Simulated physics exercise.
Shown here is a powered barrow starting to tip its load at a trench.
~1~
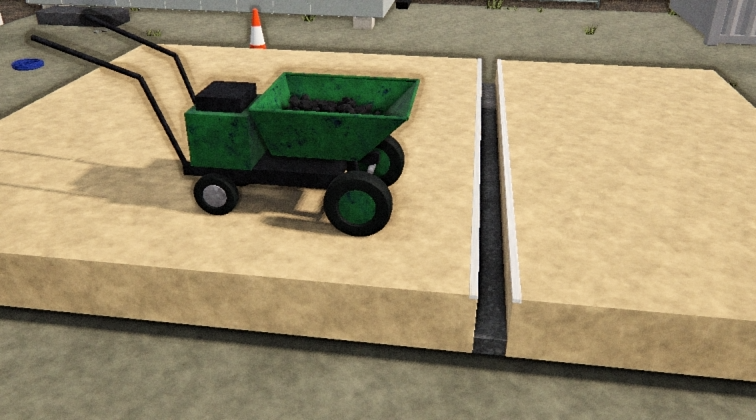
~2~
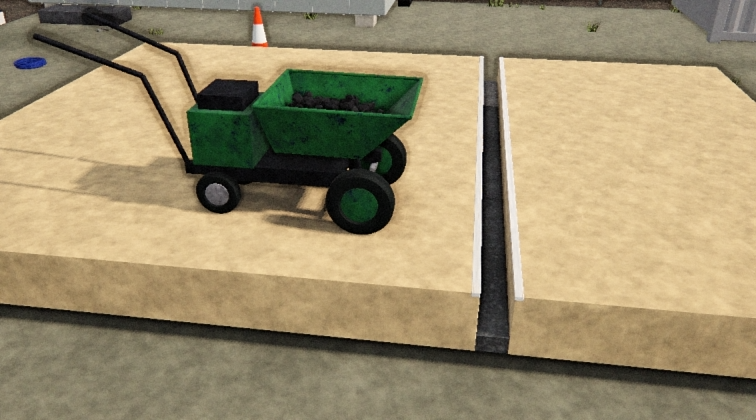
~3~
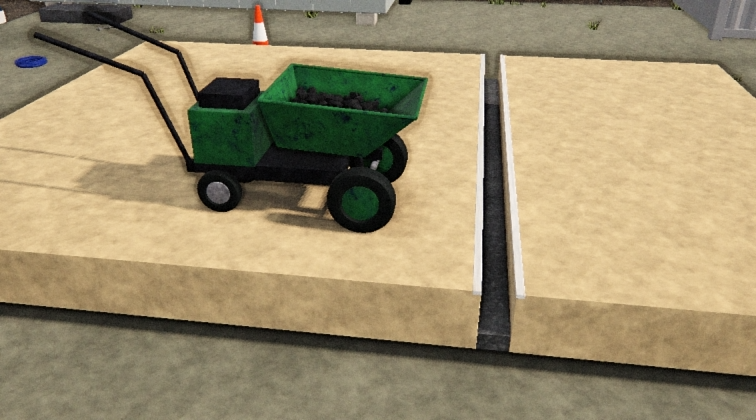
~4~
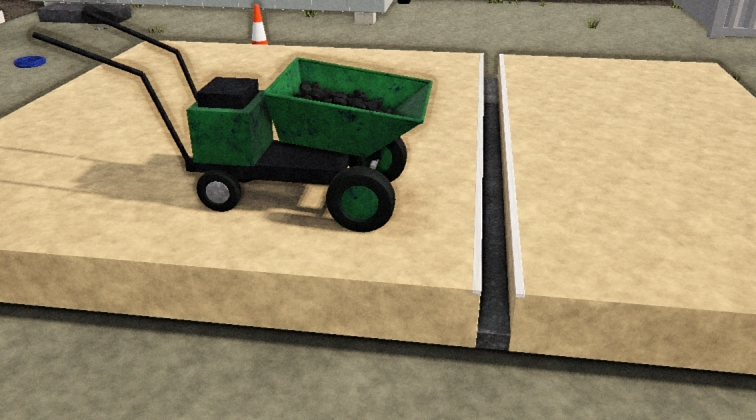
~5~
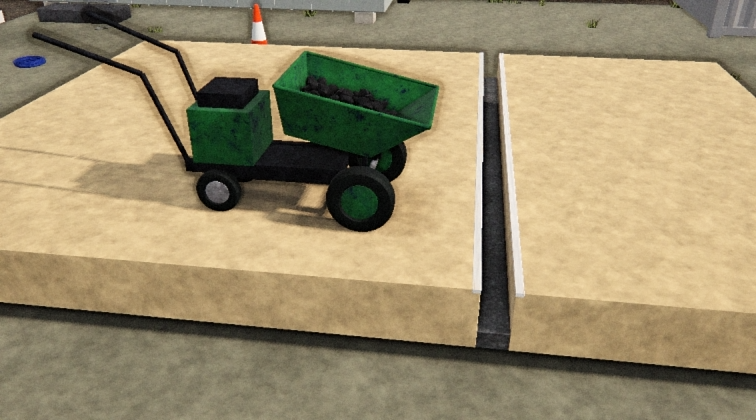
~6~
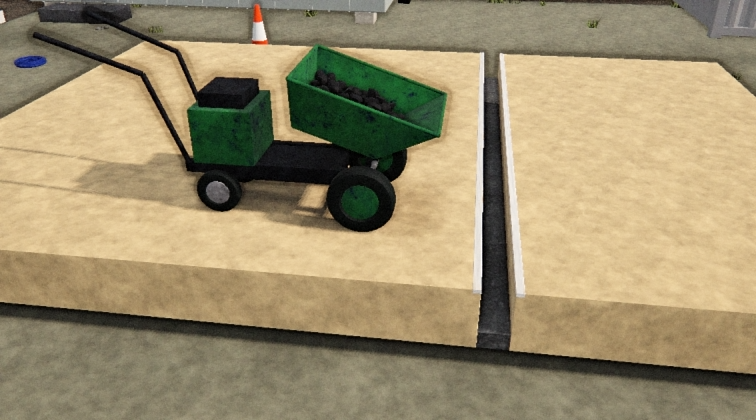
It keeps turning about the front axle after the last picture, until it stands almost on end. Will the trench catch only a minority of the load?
No, result: Mostly in.
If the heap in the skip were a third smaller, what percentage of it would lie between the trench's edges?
It would be around 90 per cent of the load.
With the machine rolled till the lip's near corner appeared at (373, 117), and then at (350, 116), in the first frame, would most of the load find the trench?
From the first position short of one half lands between the edges, from the second short of one half.
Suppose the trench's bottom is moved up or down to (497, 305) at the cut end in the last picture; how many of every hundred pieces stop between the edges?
I'd put it at about 50 in a hundred.
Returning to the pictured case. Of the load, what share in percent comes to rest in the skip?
10 per cent, roughly.
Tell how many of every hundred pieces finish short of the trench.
I'd put it at around 10 percent.
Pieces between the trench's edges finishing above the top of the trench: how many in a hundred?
About 0 in a hundred.
Soon after the last picture, skip tipped steeply; all in the skip.
A little later, skip tipped steeply; most in the skip; a small part short of the trench; about a quarter in or heaped over the trench.
Later still, skip tipped right over; a small part in the skip; a small part short of the trench; most in or heaped over the trench; a stray few beyond it.
At rest, skip tipped right over; a small part in the skip; a small part short of the trench; most in or heaped over the trench; a stray few beyond it.
